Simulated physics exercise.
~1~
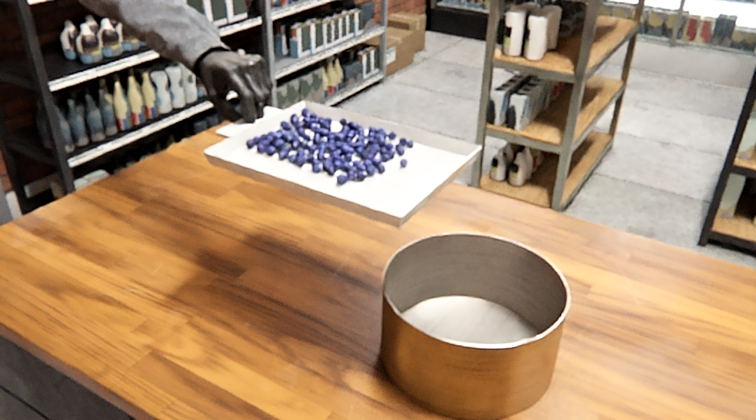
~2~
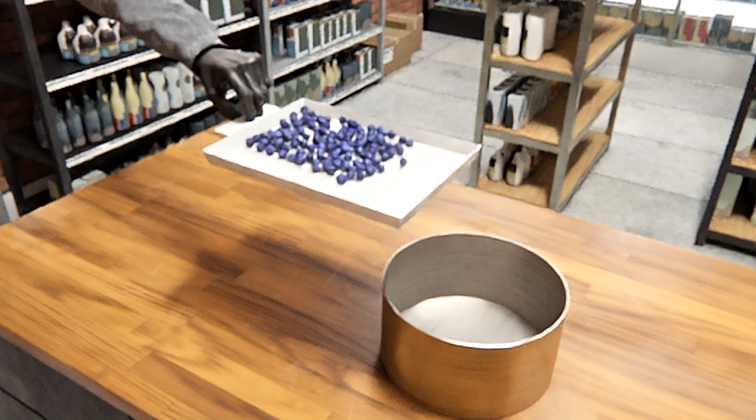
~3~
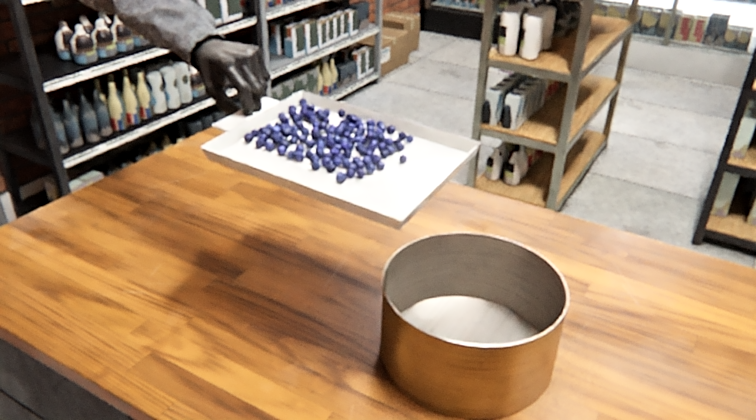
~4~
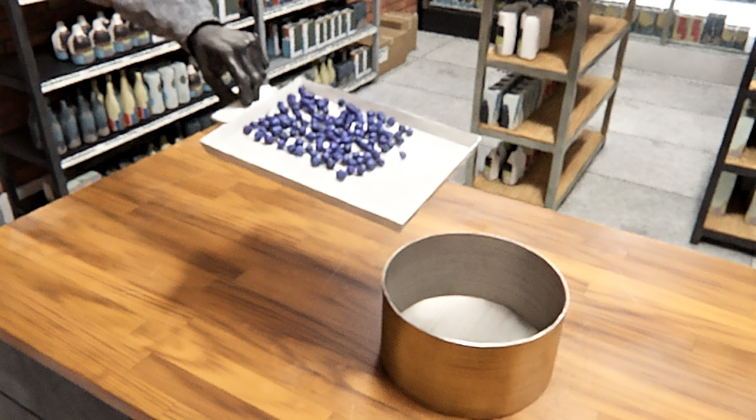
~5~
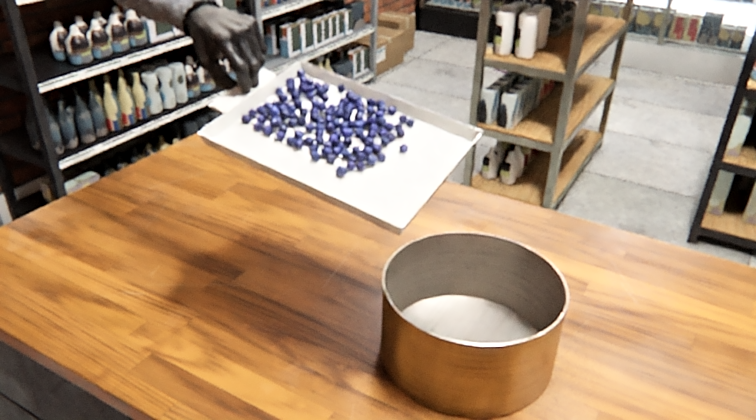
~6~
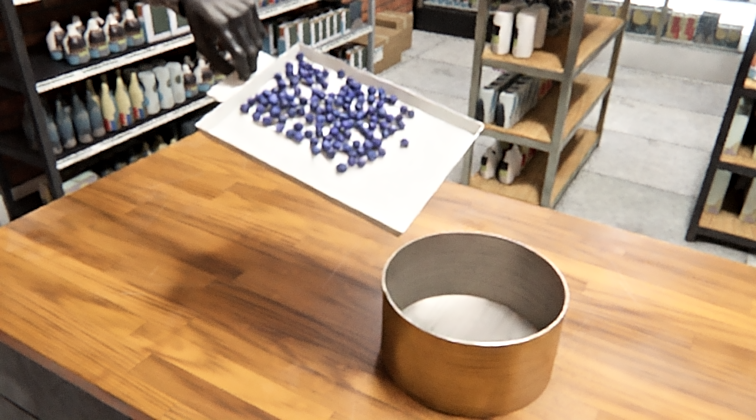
In this clip, a black-gloved hand holds a white tray of small dark blue pieces above a wooden counter, then raises the tray's far end so it slopes increasingly toward a round, open metal pot at right.
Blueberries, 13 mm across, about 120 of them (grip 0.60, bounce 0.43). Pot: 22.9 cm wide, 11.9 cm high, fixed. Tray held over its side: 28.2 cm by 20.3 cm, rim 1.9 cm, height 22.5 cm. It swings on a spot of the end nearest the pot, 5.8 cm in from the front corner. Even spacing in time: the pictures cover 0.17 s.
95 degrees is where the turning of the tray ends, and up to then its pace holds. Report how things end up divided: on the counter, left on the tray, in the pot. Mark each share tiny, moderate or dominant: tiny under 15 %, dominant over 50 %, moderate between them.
Counter: Dominant, tray: Tiny, pot: Moderate.
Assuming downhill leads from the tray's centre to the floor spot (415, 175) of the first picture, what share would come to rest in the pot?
I'd estimate about 75 %.
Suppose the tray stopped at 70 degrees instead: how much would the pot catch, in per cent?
Around 20 %, I reckon.
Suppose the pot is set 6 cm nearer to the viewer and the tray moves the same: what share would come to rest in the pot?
In that case some 75 per cent.
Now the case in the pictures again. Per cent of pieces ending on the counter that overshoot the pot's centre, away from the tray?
Around 60 in a hundred.
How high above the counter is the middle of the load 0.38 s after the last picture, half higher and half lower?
The halfway line is at about 24 cm.
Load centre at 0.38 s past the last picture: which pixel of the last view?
Around (369, 216).
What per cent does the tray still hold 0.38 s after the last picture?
I'd put it at roughly 90 per cent.
Then, 0.23 s after the last picture, tilt 59 degrees; the tray holds 100 %, the pot 0 %.
Then, 0.38 s after the last picture, tilt 85 degrees; the tray holds 90 %, the pot 0 %.
Then, 0.65 s after the last picture, tilt 95 degrees; the tray holds 5 %, the pot 25 %.
In the end, counter 75 %, tray 0 %, pot 25 %.
